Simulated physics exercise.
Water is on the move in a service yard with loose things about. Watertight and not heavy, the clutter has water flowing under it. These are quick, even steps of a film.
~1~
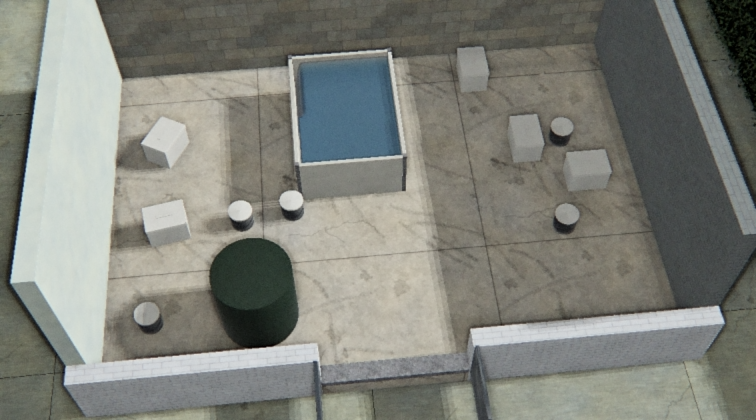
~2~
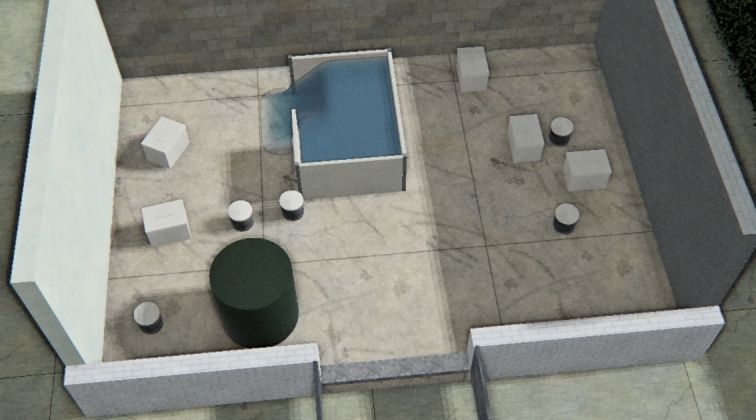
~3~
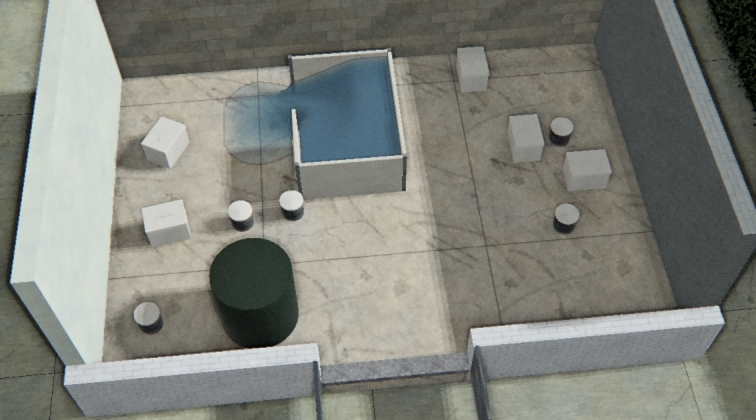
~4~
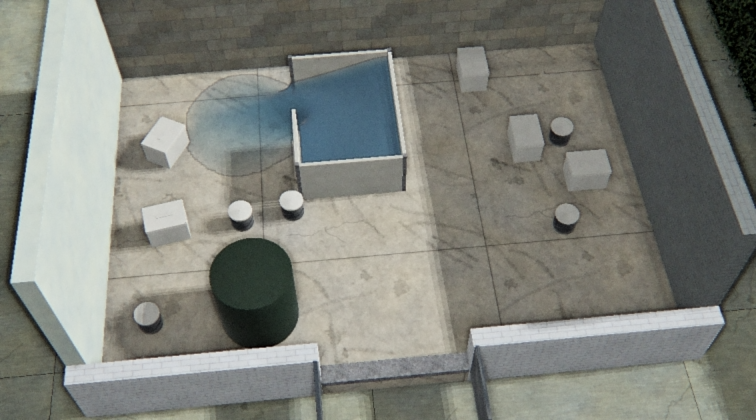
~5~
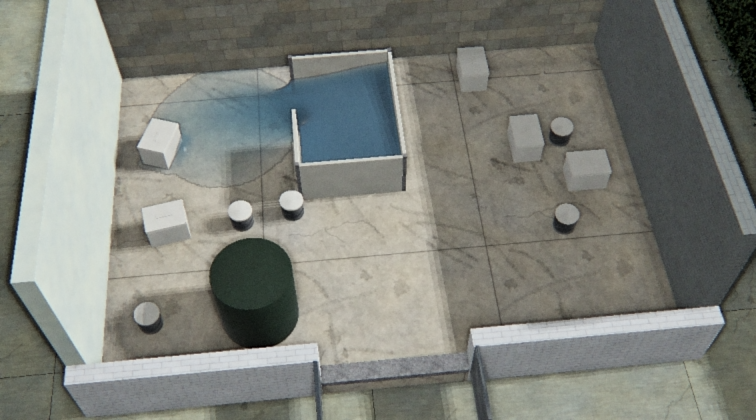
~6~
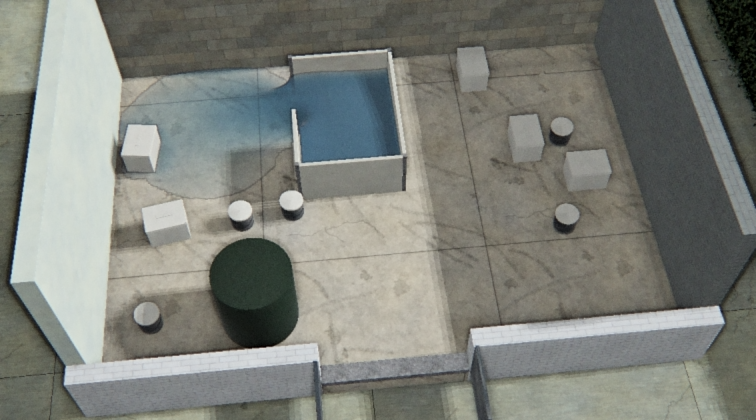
A blue pool in a white-walled tank sits at the back of a walled, stone-paved yard, seen from high above by a still camera. Pale boxes and small light-topped cylinders stand to both sides, with a large dark green cylinder at front left. Water pours through the tank's left side, spreads leftward across the paving, and pushes the nearest pale box a short way left, turning it.
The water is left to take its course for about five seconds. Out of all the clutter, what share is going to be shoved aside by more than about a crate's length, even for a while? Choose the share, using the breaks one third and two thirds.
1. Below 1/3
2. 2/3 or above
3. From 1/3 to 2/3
3.
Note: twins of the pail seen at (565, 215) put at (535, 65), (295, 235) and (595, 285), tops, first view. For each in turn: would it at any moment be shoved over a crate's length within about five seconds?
Sequence: Doesn't go far, travels that far, doesn't go far.
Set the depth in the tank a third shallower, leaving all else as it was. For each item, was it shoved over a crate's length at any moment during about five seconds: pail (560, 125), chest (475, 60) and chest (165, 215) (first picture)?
The first one: Doesn't reach it. The second: Doesn't reach it. The third: Reaches it.
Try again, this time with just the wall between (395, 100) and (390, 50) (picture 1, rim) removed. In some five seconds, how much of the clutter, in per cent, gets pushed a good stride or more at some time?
50 percent, give or take.
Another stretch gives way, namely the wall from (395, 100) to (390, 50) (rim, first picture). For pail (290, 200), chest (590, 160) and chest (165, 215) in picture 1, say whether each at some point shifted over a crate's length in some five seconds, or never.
Same order as named: Not sent that far; sent that far; not sent that far.
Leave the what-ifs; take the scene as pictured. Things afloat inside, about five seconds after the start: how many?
That makes 2.
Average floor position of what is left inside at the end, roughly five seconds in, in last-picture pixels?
Near (411, 213).
A moment on, 1 of 10 are well off their spots; 1 afloat.
Next, 1 of 10 are well off their spots; 1 afloat.
Later, 3 of 10 are well off their spots; 3 afloat.
In the end, 4 of 10 are well off their spots, and 4 have been at some point; 2 afloat.
